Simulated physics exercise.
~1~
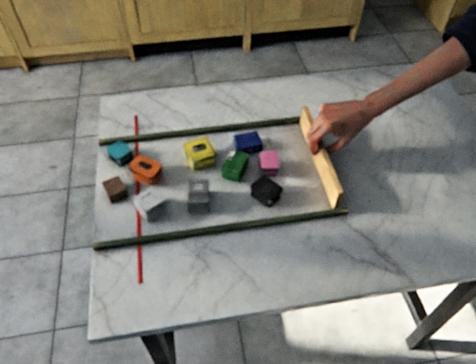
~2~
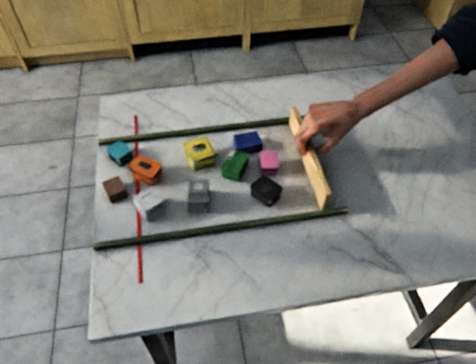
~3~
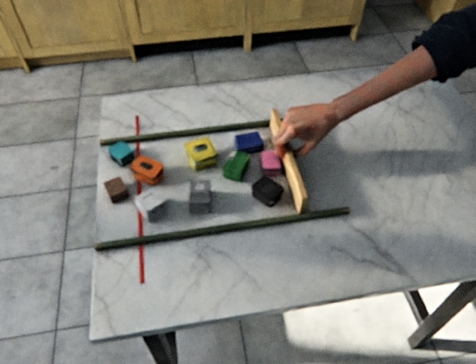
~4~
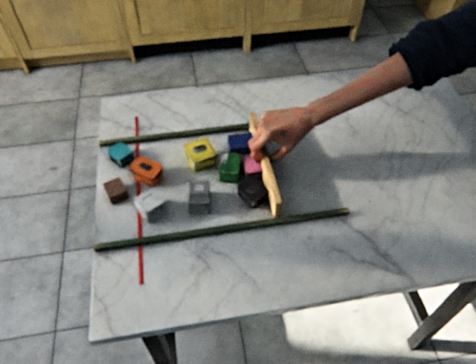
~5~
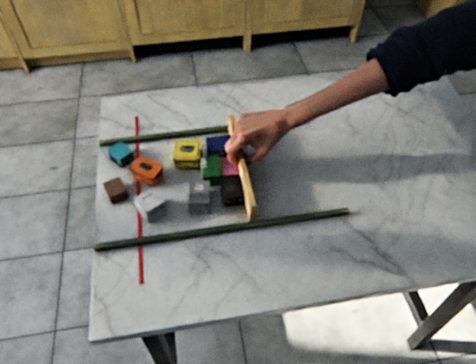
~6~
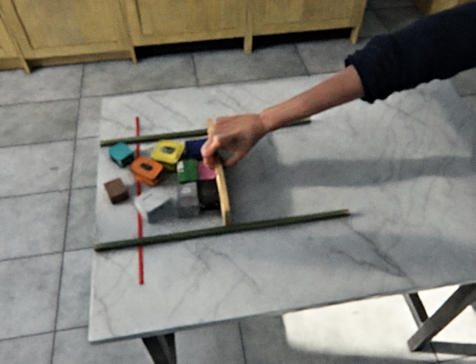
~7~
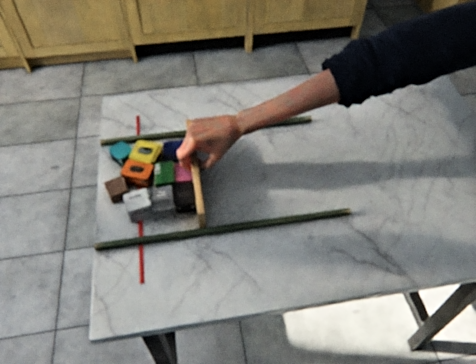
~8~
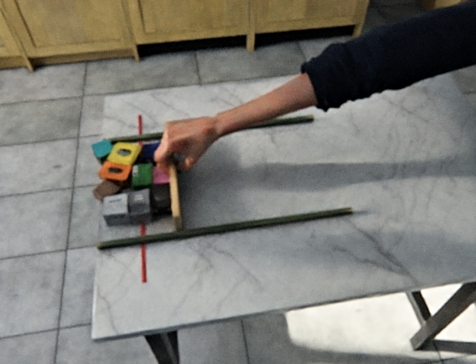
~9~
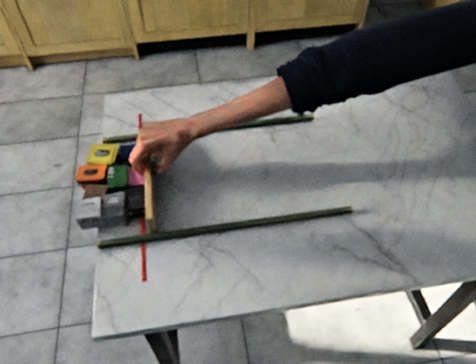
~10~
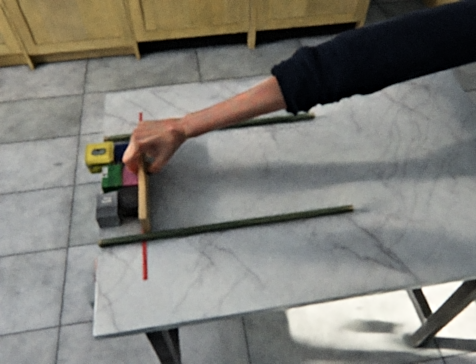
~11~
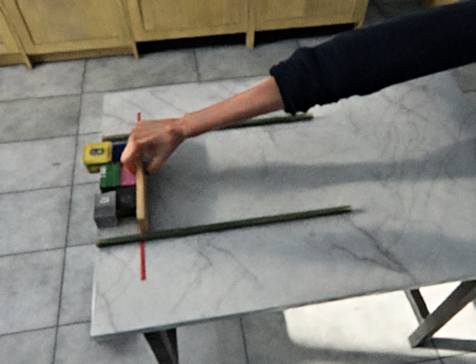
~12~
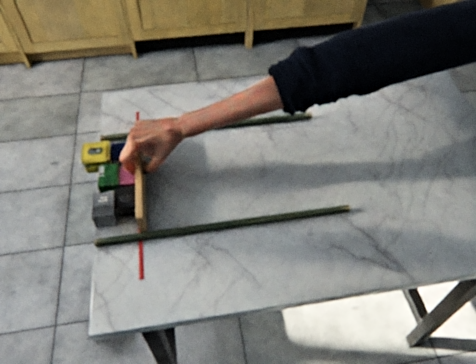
To begin with, small colourful boxes and blocks lie scattered between two dark rails on a marble-patterned table, with a hand holding an upright wooden board at their right. The hand slides the board left, and it gathers the pink and black cases first, then the others, into a tight cluster. The bunched pieces cross the red tape and are shoved toward the table's left edge. The brown block and the turquoise, orange and whitish pieces go over the edge. The board stops at the tape, still held, with the yellow, green, pink, black and remaining grey pieces crowded at the edge.
